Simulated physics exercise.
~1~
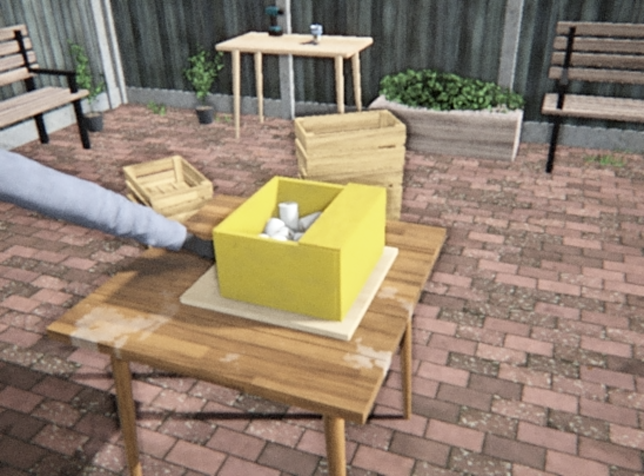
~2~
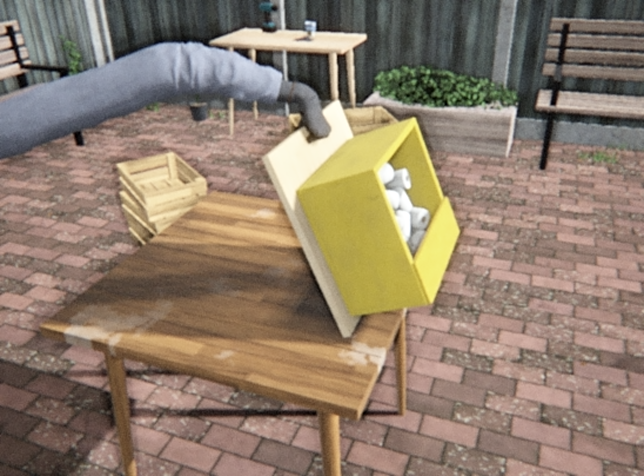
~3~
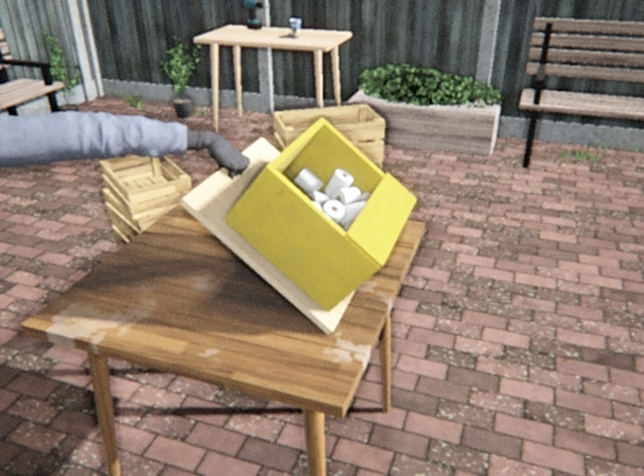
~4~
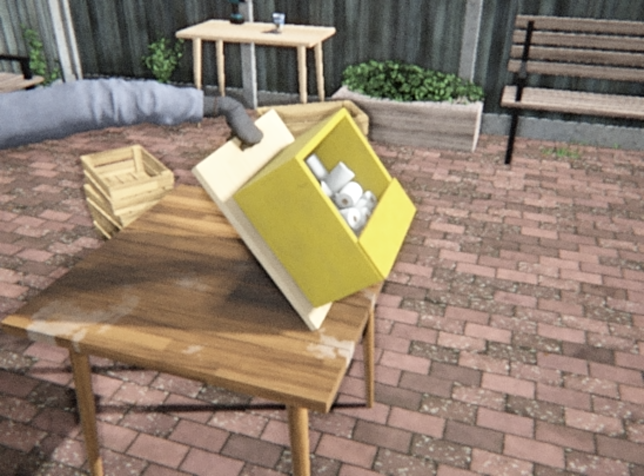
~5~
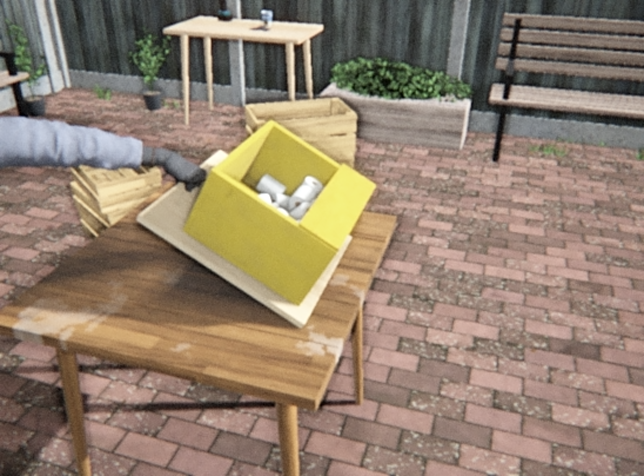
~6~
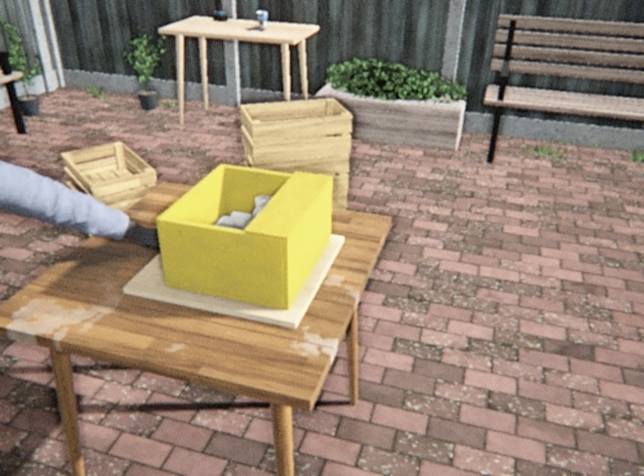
A gloved hand lifted the left end of a board on a wooden table, steeply tipping the yellow box of white rolls fixed to it, eased it down partway, raised it again, then lowered it flat with rolls still inside.
